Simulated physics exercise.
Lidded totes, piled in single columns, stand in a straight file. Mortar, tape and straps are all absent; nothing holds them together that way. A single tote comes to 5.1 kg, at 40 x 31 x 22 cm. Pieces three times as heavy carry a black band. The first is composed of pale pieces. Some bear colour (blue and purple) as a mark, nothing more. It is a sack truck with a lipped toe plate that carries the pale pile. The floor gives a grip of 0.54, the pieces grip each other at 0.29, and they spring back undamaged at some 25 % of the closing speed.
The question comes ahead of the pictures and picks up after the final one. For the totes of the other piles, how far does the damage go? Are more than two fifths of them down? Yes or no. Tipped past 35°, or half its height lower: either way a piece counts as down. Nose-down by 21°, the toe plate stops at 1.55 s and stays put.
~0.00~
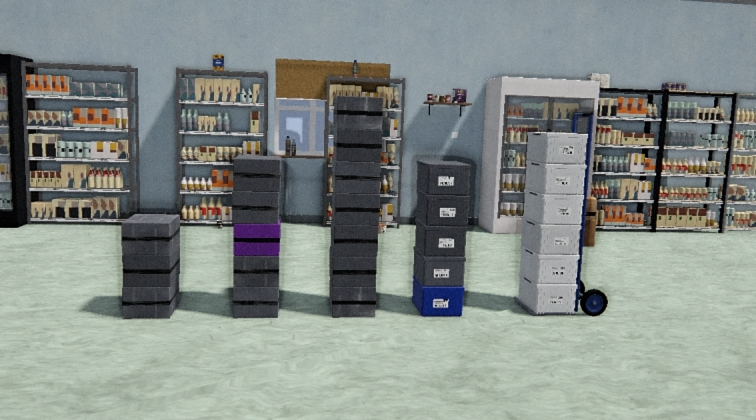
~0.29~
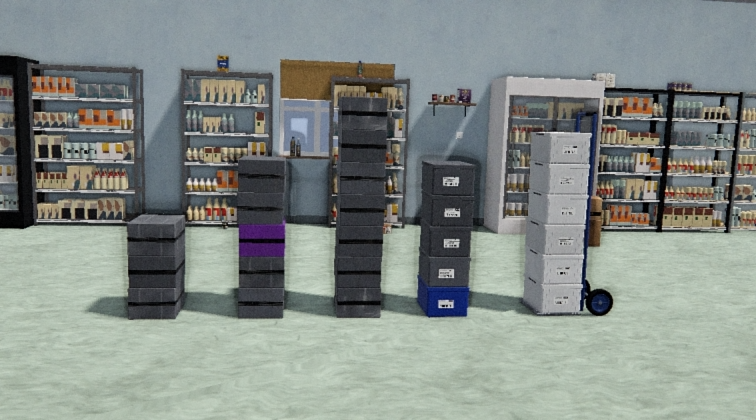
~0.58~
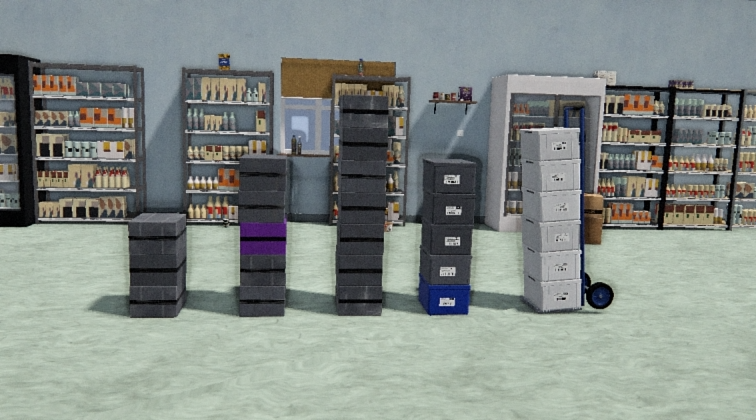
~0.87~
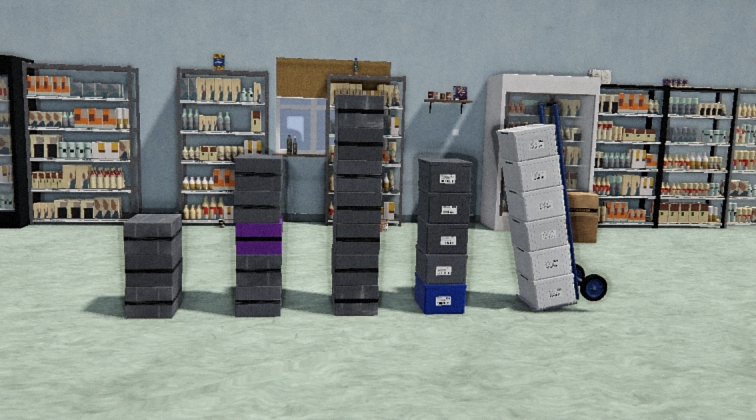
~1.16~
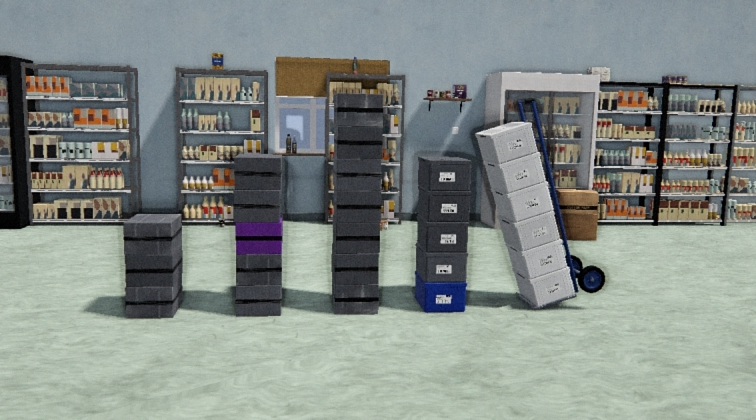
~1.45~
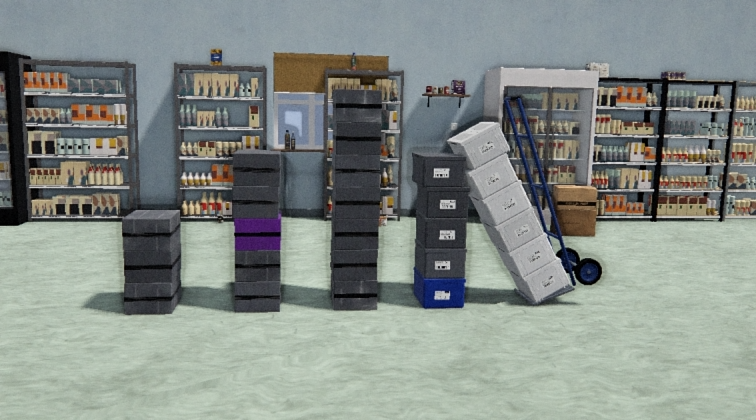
No.
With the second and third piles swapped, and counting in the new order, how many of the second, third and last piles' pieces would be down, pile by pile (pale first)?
Second 0, third 0, last 0.
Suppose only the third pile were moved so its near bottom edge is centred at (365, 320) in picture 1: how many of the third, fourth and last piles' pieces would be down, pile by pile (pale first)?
The third pile ends with 0 down, the fourth with 0, the last with 0.
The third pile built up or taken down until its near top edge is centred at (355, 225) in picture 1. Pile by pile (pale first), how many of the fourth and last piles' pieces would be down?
Result: Fourth pile 0, last pile 0.
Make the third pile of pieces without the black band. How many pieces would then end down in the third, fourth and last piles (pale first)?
Counts down - third: 7; fourth: 5; last: 2.
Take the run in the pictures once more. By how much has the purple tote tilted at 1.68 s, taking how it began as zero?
At that moment, roughly 0 degrees.
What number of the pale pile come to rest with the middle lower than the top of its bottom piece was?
That makes 2 in all.
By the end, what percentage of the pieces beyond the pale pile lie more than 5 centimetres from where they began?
That is 20 per cent.
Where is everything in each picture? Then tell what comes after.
In the first picture (pixels give the middle of a visible side), truck frame (588, 155) 0° forward; blue tote (443, 302); purple tote (257, 240); none of the others has stirred.
The second picture shows truck frame (592, 155) 1° forward; purple tote (262, 241).
The third picture shows truck frame (582, 149) 5° forward, top of the pale pile leaning 5°; purple tote (263, 239); none of the others has stirred.
The fourth picture shows truck frame (560, 145) 11° forward, top of the pale pile leaning 11°; purple tote (259, 239); none of the others has stirred.
The fifth picture shows truck frame (542, 141) 17° forward, top of the pale pile leaning 18°; purple tote (259, 239); none of the others has stirred.
The sixth picture shows truck frame (530, 137) 21° forward, top of the pale pile leaning 29°; blue tote (444, 294); purple tote (257, 235); one has shifted.
After 1.52 s, 0 of the pale pile down; none of the 20 other totes down, 2 disturbed.
After 1.68 s, 1 of the pale pile down; none of the 20 other totes down, 3 disturbed.
After 1.88 s, 6 of the pale pile down; none of the 20 other totes down, 5 disturbed; blue tote 8° from how it stood.
After 2.06 s, 6 of the pale pile down; none of the 20 other totes down, 7 disturbed; blue tote 11° from how it stood.
In the end (2.6 s), 6 of the pale pile down; none of the 20 other totes down, 7 disturbed; blue tote 10° from how it stood; purple tote unmoved. That is 0 per cent. From the last view, middles, blue tote near (435, 284), purple tote near (259, 229).
